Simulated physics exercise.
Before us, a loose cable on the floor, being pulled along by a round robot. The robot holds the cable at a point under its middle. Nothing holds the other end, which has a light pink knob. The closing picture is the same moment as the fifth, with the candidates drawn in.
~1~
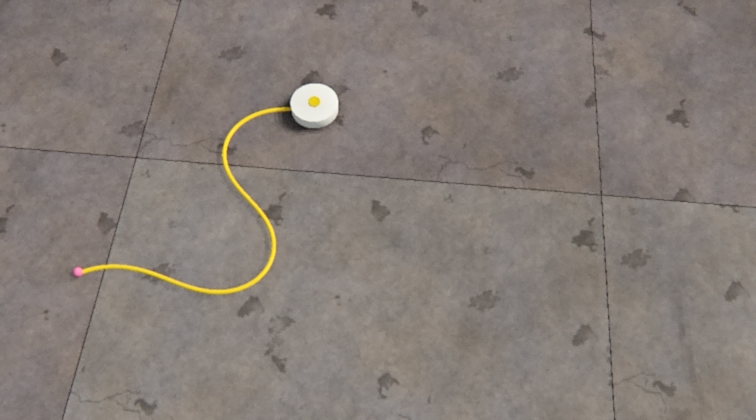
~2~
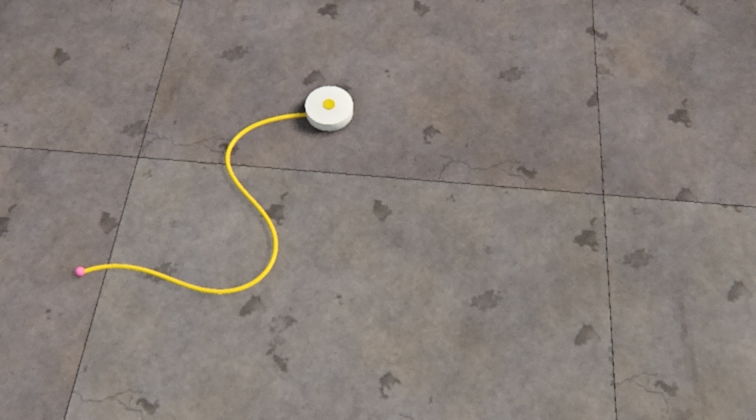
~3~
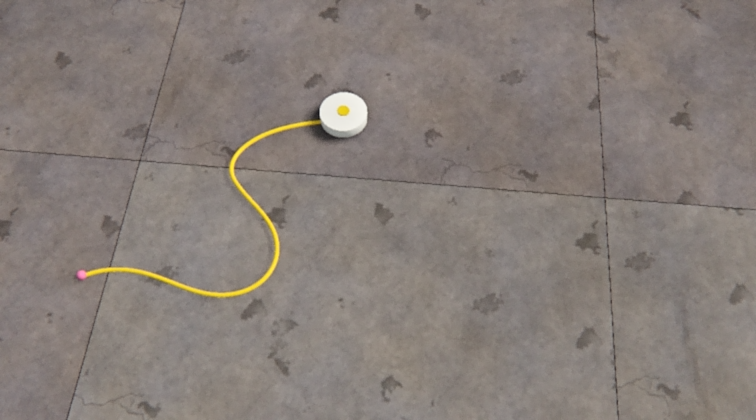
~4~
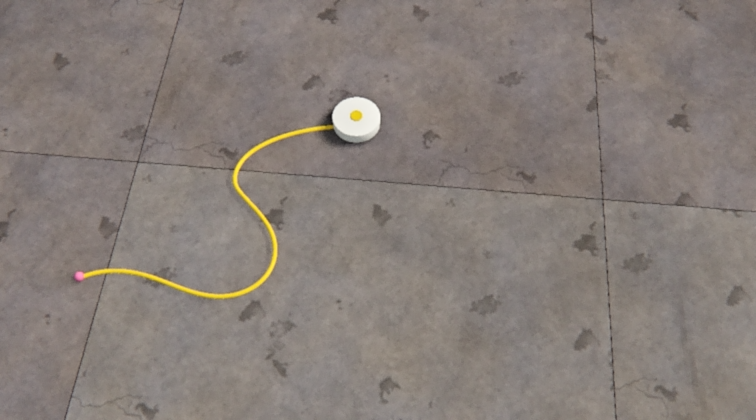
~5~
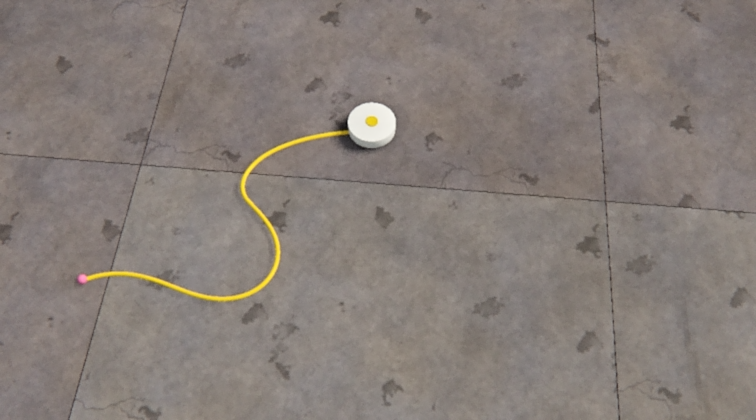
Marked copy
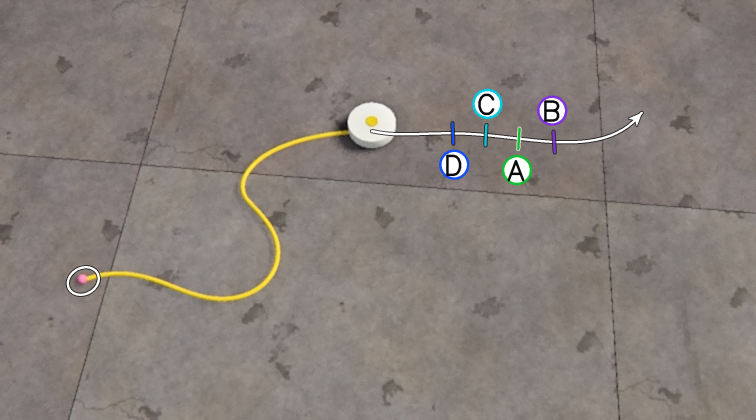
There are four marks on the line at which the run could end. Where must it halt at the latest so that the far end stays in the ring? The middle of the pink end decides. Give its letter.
A is the last safe stop.
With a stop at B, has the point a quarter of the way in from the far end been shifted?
By then, yes.
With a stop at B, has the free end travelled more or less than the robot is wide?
By then, less.
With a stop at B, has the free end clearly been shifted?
Yes.
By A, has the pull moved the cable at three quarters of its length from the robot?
Yes.
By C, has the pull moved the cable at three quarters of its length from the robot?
By then, no.
On the marked copy, A at (519, 139); B at (554, 142); C at (486, 135); D at (453, 133); the ring at (83, 281); the route from (372, 131) via (519, 139) to (642, 113).
Taking A. A third of the way, robot (424, 129), middle of the cable (277, 243), free end (82, 279).
Two thirds of the way, robot (475, 129), middle of the cable (285, 238), free end (82, 279).
When it is over, robot (520, 134), middle of the cable (314, 224), free end (85, 278); the free end is still in its ring.
As for the rest, B drags the free end to (114, 276); C is safe but short; D is safe but short.
